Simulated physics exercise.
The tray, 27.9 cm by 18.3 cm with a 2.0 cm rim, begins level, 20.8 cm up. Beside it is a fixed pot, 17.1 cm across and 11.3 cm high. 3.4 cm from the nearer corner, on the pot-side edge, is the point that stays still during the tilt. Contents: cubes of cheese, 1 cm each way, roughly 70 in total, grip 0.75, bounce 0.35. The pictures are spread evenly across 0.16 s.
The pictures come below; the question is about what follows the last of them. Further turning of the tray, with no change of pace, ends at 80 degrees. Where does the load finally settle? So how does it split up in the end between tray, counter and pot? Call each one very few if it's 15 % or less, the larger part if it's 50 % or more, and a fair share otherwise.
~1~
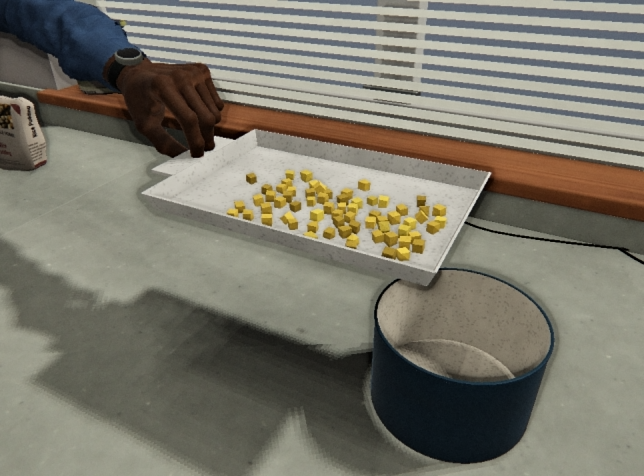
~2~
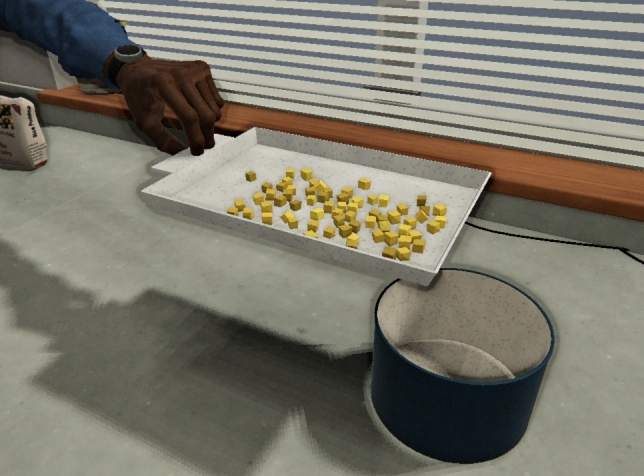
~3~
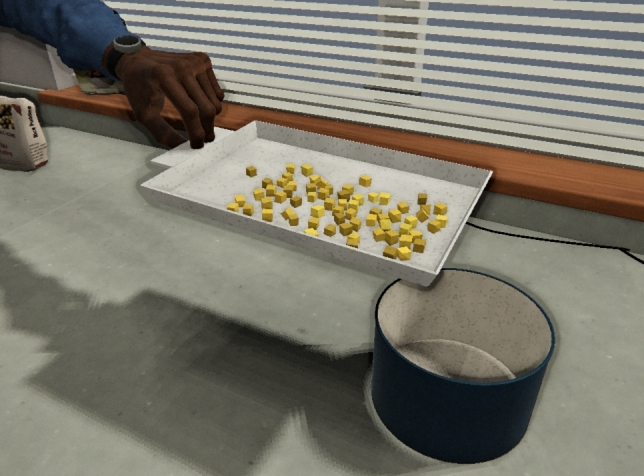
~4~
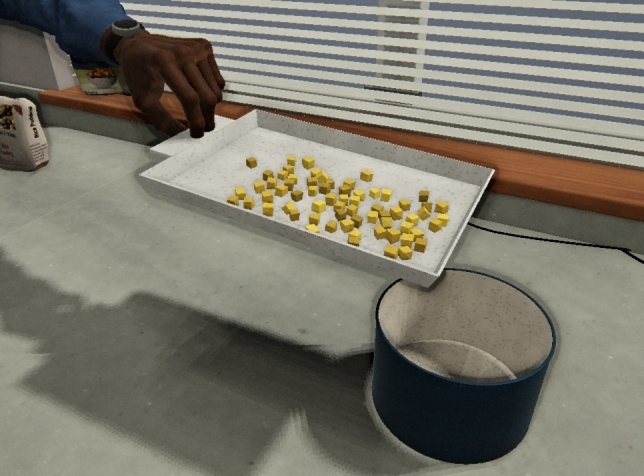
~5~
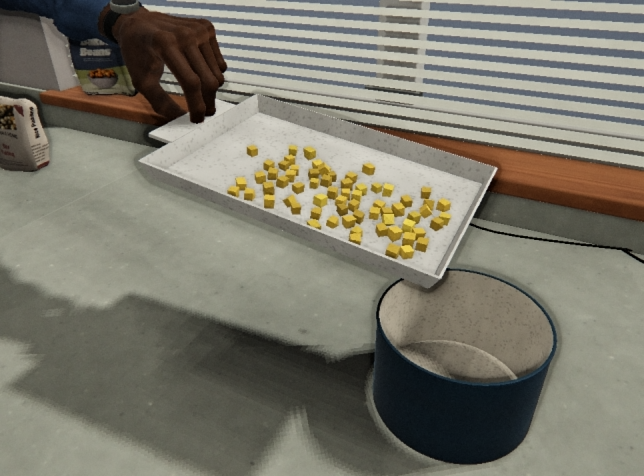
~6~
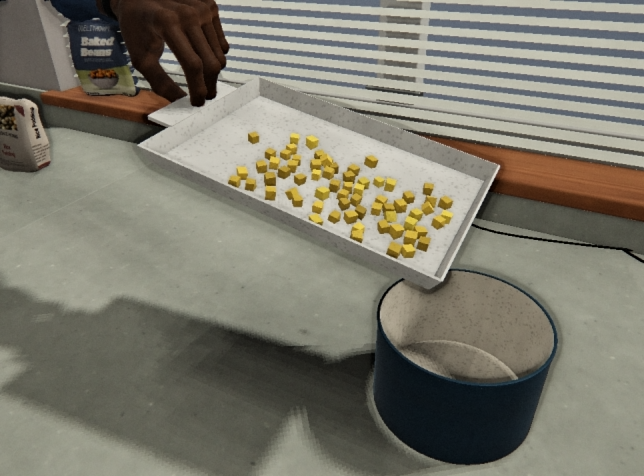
I'd say tray very few, counter the larger part, pot a fair share.
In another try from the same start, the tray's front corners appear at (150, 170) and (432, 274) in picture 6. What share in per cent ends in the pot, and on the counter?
That works out as pot 0 and counter 100.
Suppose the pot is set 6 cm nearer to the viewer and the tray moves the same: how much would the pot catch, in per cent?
It would be near 75 per cent.
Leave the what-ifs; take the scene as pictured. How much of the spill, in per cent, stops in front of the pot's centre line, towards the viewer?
Near 100 in a hundred.
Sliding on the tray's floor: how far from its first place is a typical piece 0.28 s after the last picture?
About 1 cm.
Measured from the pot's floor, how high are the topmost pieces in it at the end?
It stands at some 1.0 cm.
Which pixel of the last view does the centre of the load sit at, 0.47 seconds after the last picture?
At about (441, 234).
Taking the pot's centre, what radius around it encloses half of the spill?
Roughly 22 cm from the centre.
Then, 0.28 s after the last picture, tilt 46 degrees; the tray holds 100 %, the pot 0 %.
Then, 0.47 s after the last picture, tilt 69 degrees; the tray holds 100 %, the pot 0 %.
Then, 0.78 s after the last picture, tilt 80 degrees; the tray holds 35 %, the pot 10 %.
In the end, tray 5 %, counter 75 %, pot 20 %.
